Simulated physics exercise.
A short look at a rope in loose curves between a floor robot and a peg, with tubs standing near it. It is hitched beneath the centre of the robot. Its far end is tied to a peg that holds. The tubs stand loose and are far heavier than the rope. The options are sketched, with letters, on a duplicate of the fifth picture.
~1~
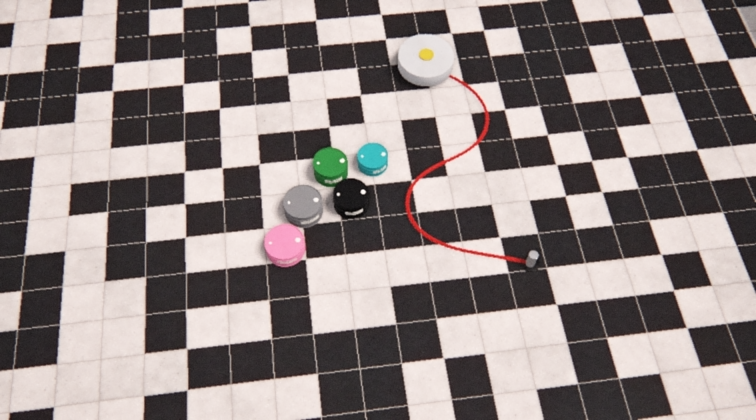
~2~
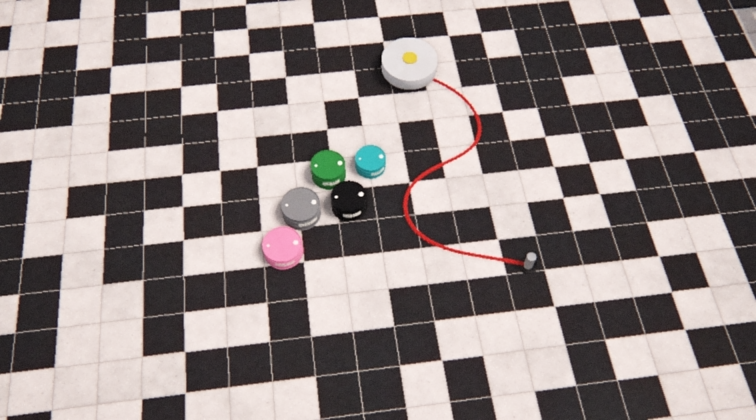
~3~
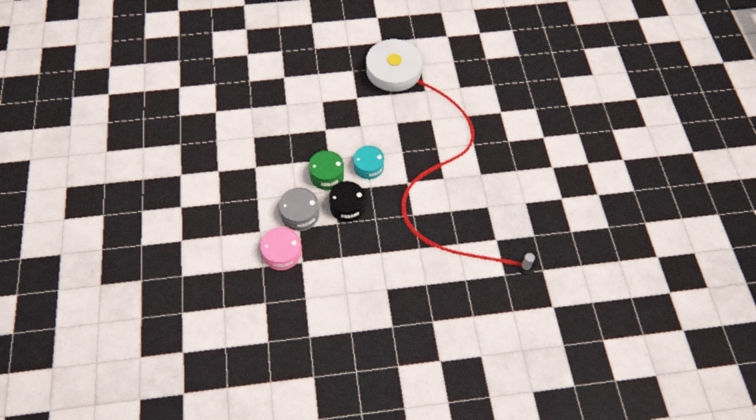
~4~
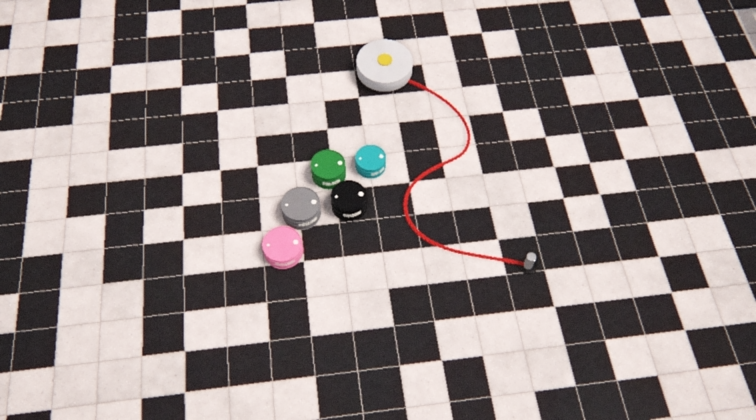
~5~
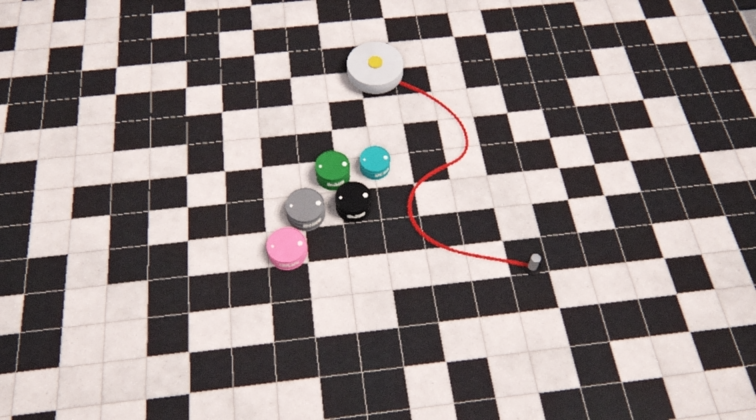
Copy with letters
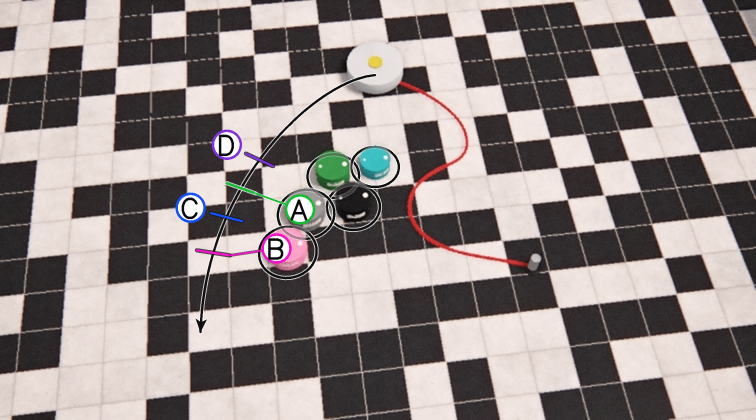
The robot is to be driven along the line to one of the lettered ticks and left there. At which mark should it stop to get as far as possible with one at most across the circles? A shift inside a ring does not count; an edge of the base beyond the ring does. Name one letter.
It should halt at B.
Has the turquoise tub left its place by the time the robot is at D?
No.
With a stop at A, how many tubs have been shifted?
The count is none.
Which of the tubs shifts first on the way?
Turquoise.
On the copy, A at (241, 188); B at (213, 253); C at (227, 217); D at (259, 160); the route from (375, 75) via (253, 169) to (201, 332).
On B. First, robot (300, 108).
Then, robot (244, 175).
Finally, robot (211, 248); turquoise tub (370, 174); one over the rings.
By contrast, A is within the limit but short; C is within the limit but short; D is within the limit but short.
